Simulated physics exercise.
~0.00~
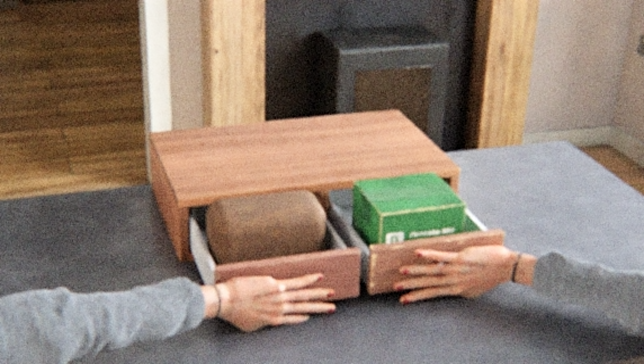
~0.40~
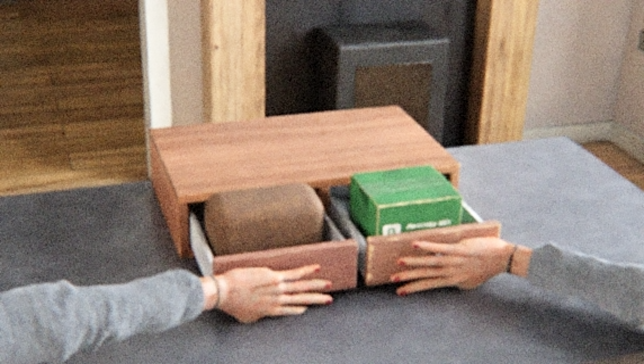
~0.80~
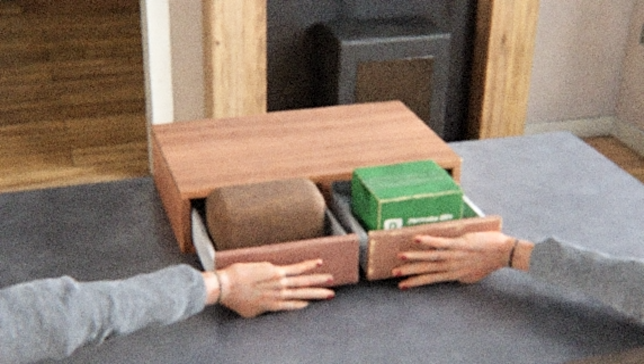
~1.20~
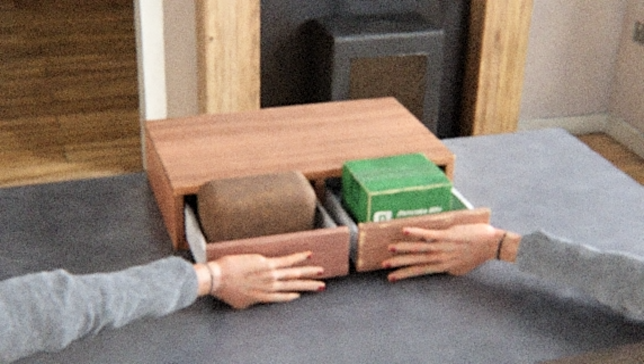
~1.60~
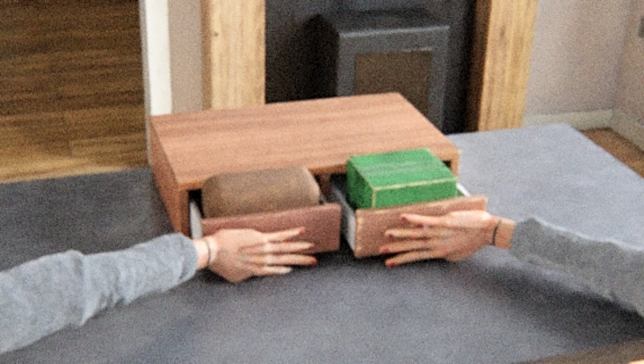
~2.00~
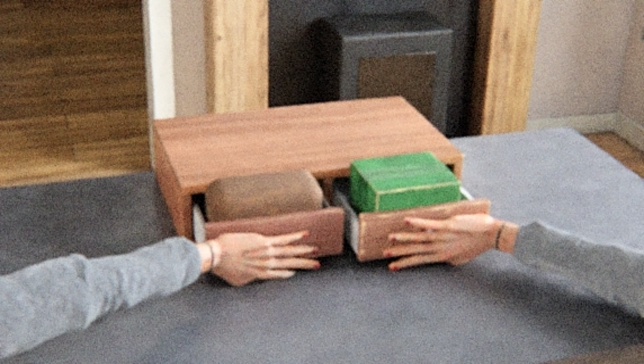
Two hands gently push side-by-side drawers holding a brown loaf and green box, leaving both ajar.
